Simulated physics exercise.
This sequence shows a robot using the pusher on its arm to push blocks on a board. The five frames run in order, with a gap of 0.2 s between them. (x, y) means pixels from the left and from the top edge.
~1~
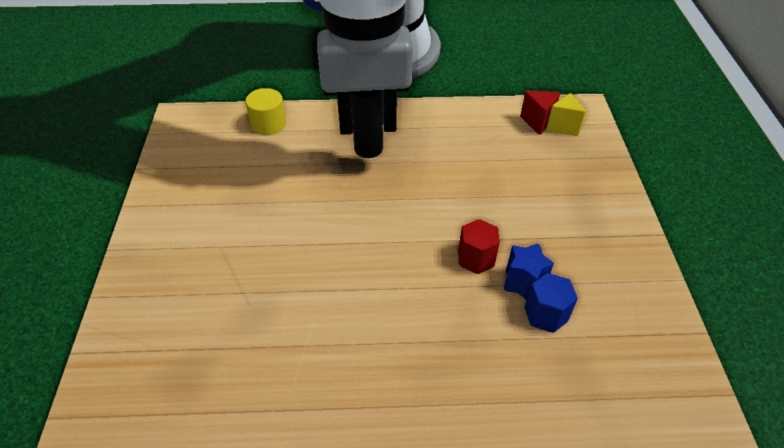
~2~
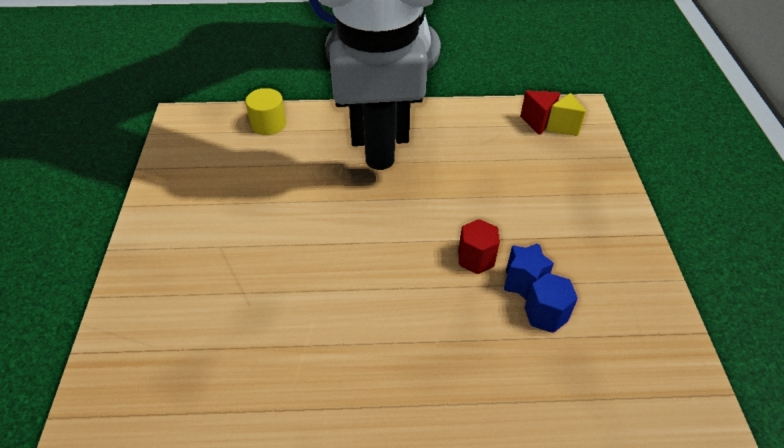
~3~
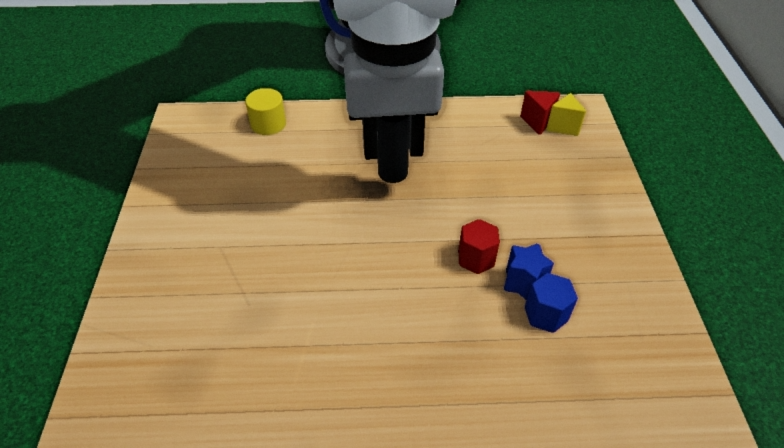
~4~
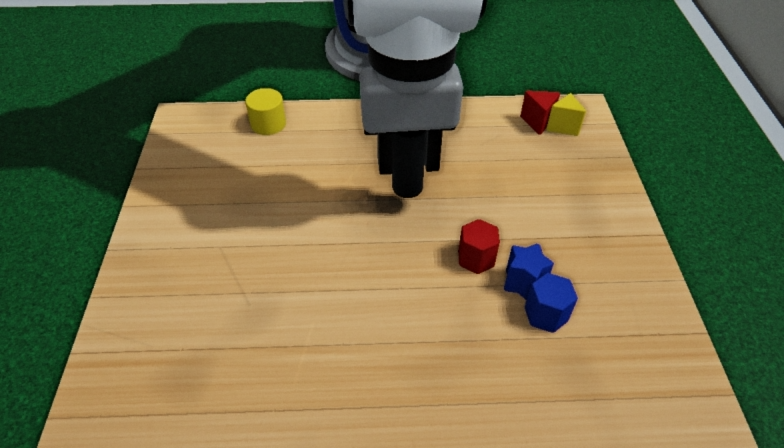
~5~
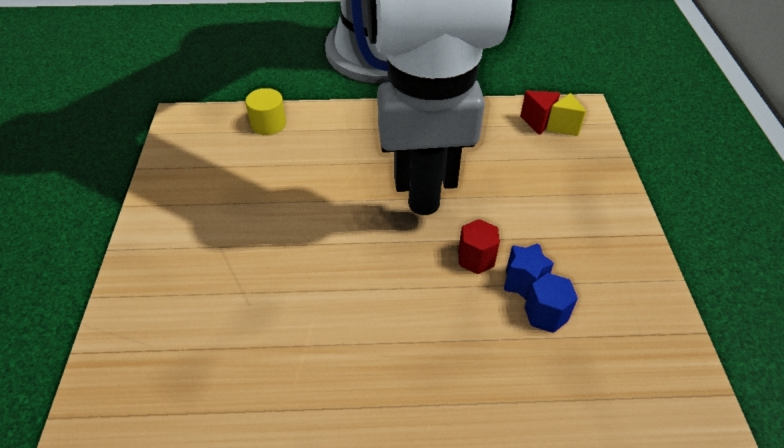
A robot arm slid its dark pusher a short way down and to the right over a wooden board, drawing closer to a red block, while the red, blue and yellow blocks all stayed still.
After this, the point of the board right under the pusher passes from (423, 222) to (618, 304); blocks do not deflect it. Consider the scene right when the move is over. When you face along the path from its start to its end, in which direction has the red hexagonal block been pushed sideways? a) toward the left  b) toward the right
b - toward the right.
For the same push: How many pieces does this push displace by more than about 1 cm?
The push will move three blocks or more.
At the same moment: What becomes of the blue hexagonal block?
By the time the path is finished, it has moved at least a centimetre.
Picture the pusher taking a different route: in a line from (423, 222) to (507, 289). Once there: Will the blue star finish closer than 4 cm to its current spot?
No - that is not the case.
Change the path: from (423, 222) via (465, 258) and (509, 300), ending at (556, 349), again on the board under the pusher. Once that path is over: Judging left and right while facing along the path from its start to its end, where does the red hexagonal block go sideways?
It slides leftward.
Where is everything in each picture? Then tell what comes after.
In the first picture, lower end of the pusher (369, 149), tops of blocks, red hexagonal block (481, 234), blue star (530, 258), blue hexagonal block (555, 290).
In the second picture, pusher (380, 160), blocks as before.
In the third picture, pusher (393, 173), blocks as before.
In the fourth picture, pusher (408, 188), blocks as before.
In the fifth picture, pusher (424, 204), red hexagonal block (481, 234), blue star (530, 258), blue hexagonal block (555, 290).
What follows on the original path. One third of the way, pusher (487, 230); red hexagonal block (503, 249), turned 15° clockwise; blue star (539, 263), turned 15° clockwise; blue hexagonal block (559, 294).
Two thirds of the way, pusher (554, 258); red hexagonal block (553, 279), turned 40° clockwise; blue star (586, 303), turned 35° clockwise; blue hexagonal block (596, 339).
At the end, pusher (627, 287); red hexagonal block (556, 282), turned 55° clockwise; blue star (589, 306), turned 35° clockwise; blue hexagonal block (598, 342), turned 15° clockwise.
